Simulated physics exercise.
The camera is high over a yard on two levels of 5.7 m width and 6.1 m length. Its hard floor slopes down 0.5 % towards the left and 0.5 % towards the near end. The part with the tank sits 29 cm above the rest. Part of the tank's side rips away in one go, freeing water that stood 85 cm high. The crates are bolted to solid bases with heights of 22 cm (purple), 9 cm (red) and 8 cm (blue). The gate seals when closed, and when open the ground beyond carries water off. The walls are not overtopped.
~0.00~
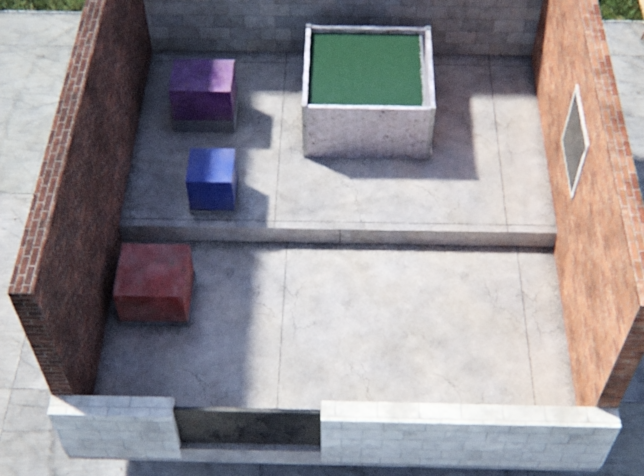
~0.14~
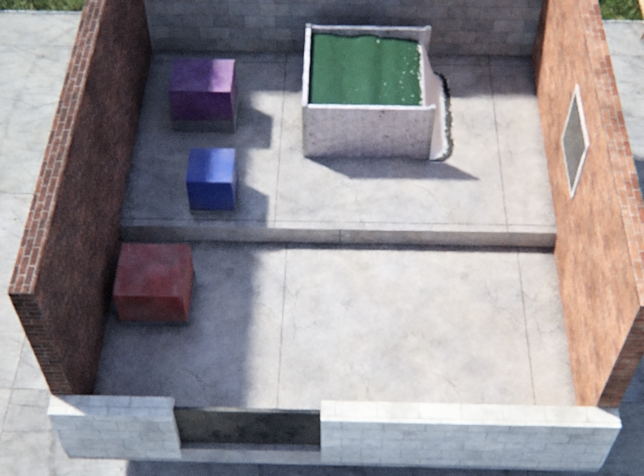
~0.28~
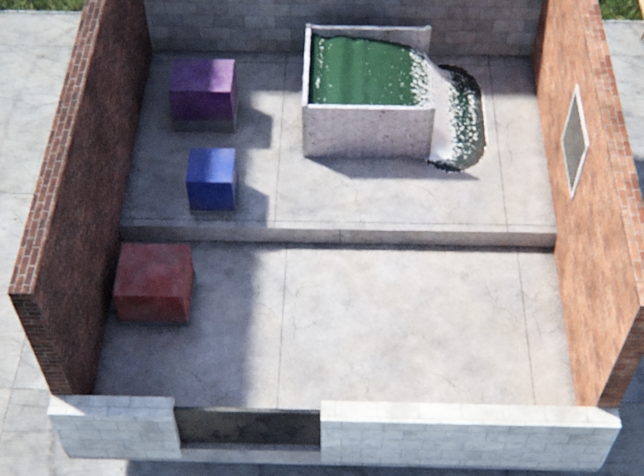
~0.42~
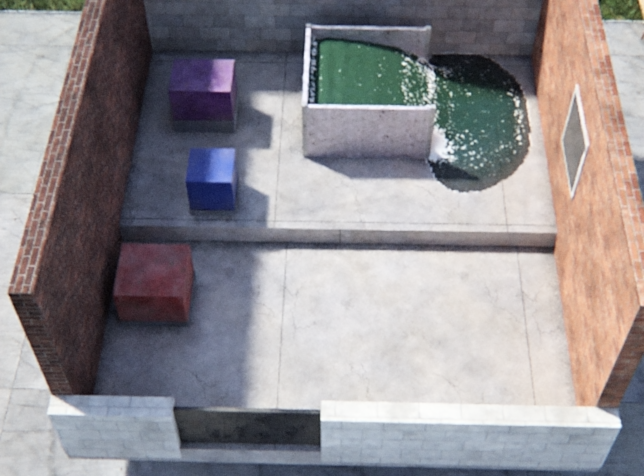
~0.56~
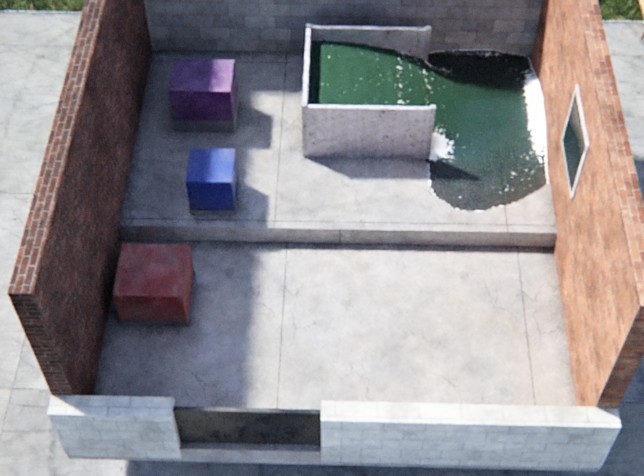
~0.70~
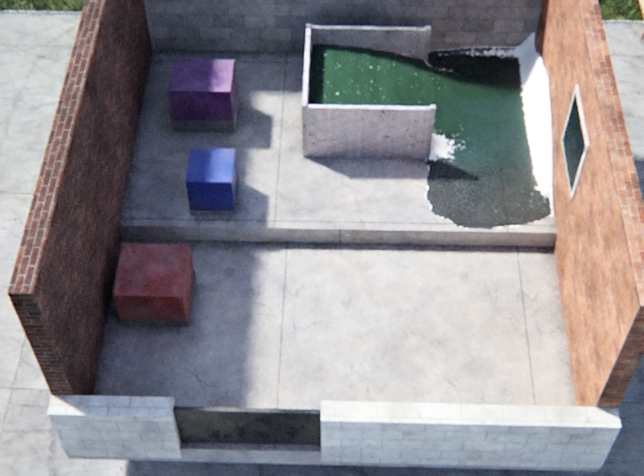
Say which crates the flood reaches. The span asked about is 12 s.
One by one: The purple crate escapes dry; the red crate gets wet; the blue crate stays dry.
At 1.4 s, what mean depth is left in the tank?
About 32 cm.
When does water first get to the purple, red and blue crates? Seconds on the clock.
Purple 3.0 s, red 4.5 s, blue 4.0 s.
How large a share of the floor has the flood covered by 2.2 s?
Some 35 per cent of it.
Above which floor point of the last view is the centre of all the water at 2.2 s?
At about (465, 150).
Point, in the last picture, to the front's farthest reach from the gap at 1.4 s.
Near (565, 356).
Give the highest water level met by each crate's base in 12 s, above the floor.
In cm: Purple 12, red 18, blue 5.
After 1.4 s water covers 20 % of the floor and is deepest (56 cm) near (528, 62); purple plinth not reached, red plinth not reached, blue plinth not reached.
After 2.2 s water covers 35 % of the floor and is deepest (36 cm) near (576, 438); purple plinth not reached, red plinth not reached, blue plinth not reached.
After 3.5 s water covers 65 % of the floor and is deepest (26 cm) near (576, 438); purple plinth reached, red plinth not reached, blue plinth not reached.
After 7.0 s water covers 85 % of the floor and is deepest (20 cm) near (121, 252); purple plinth reached, red plinth reached, blue plinth reached.
After 12.0 s water covers 90 % of the floor and is deepest (16 cm) near (576, 438); highest at the purple plinth 12 cm, highest at the red plinth 18 cm, highest at the blue plinth 5 cm.
